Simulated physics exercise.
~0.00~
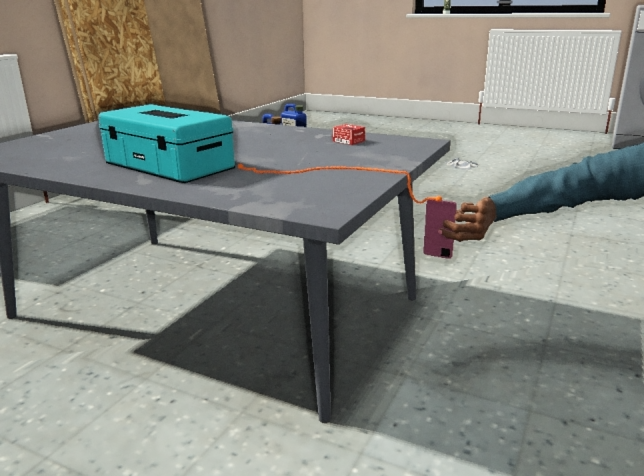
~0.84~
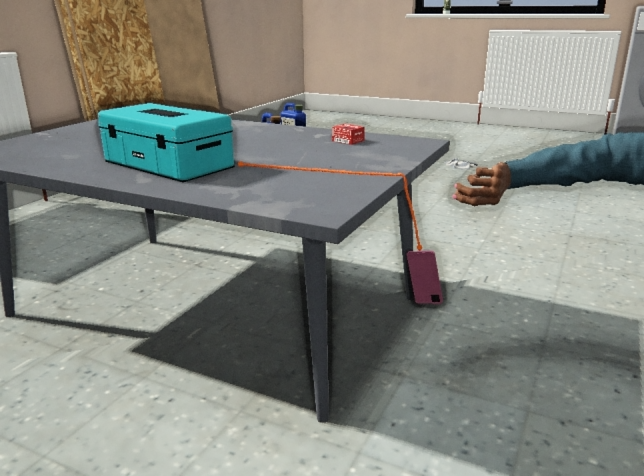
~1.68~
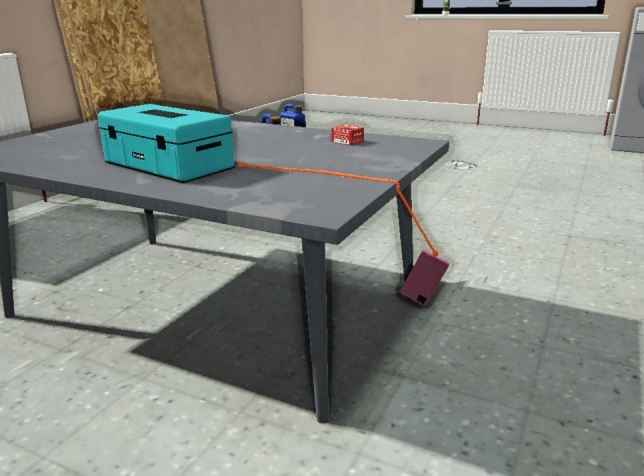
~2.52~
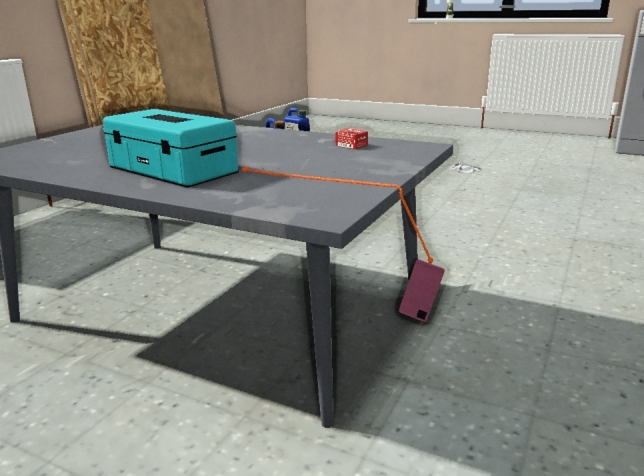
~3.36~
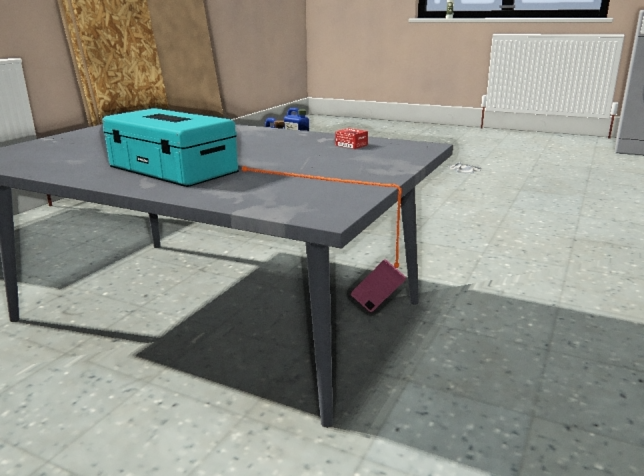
In a bare room with a pale tiled floor, a dark grey table holds a turquoise toolbox and a small red box. A hand at the right holds a pink phone just past the table's edge, with an orange string running from it across the tabletop towards the toolbox. The hand lets go and draws back out of view, and the phone drops a short way until it hangs from the string. It tilts and swings, then moves left beneath the edge. It ends still dangling above the floor, while the toolbox and red box stay in place.
